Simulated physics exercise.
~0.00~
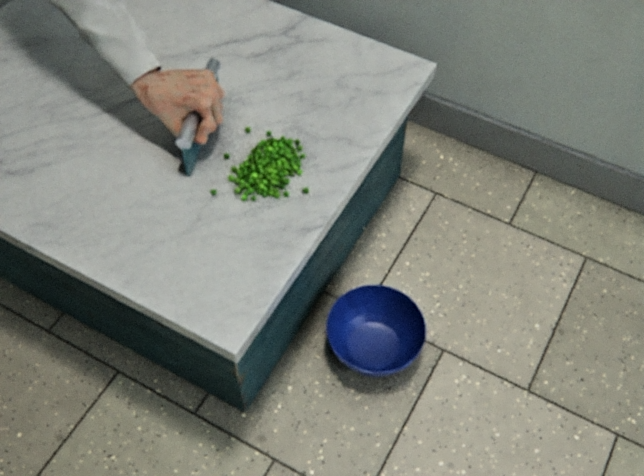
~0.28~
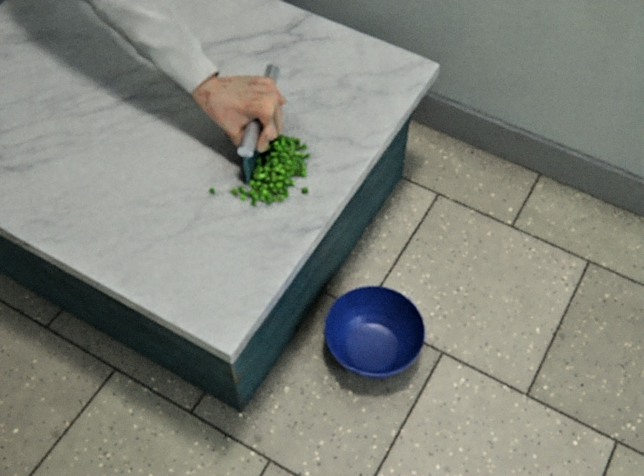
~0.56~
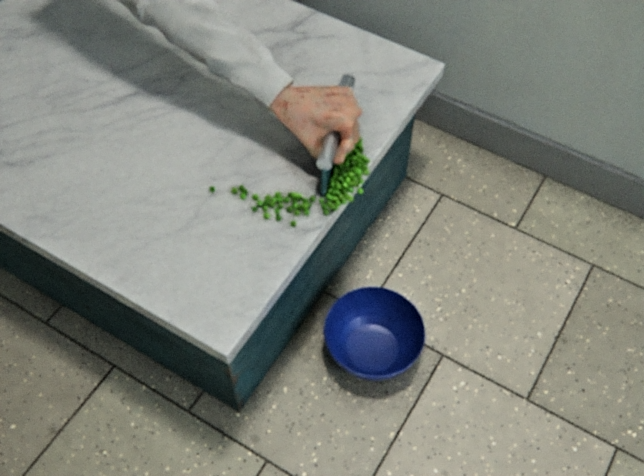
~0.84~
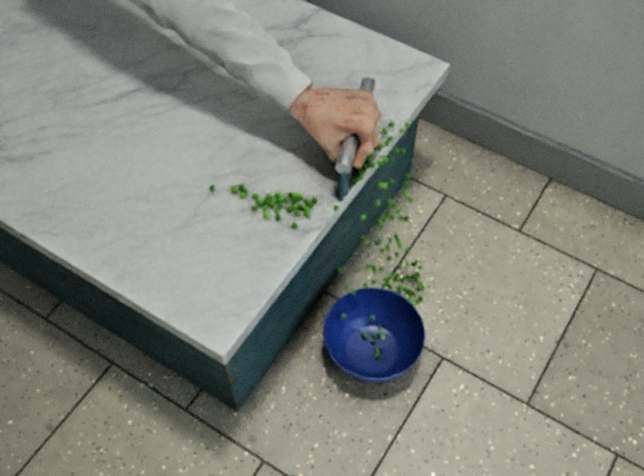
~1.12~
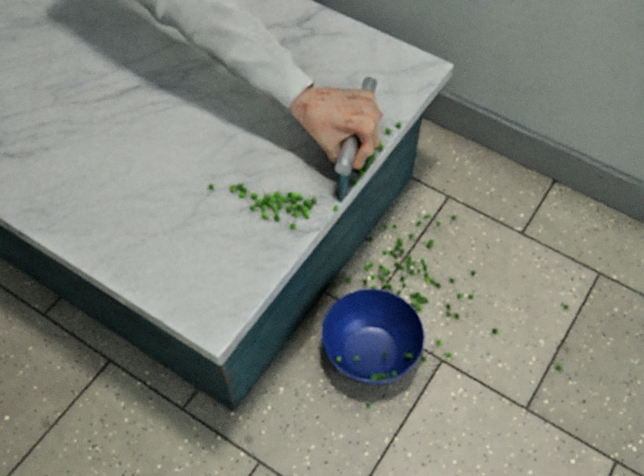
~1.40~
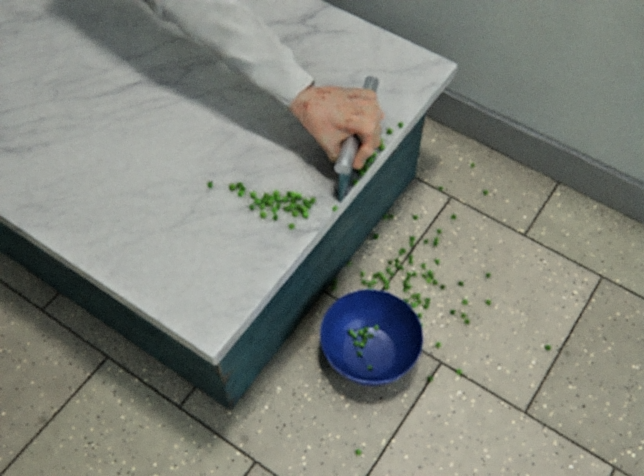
A hand in a pale sleeve grips a grey scraper on a white marble counter with a dark teal side, seen from above, beside a small heap of green peas. On the speckled tile floor below, near the counter's edge, sits a blue bowl. The scraper pushes right into the peas, bunching some against the edge and leaving others strewn behind it. It stops at the edge as peas spill over and drop. A few land in the bowl, but most of the fallen ones scatter across the tiles, while a loose patch stays on the counter.
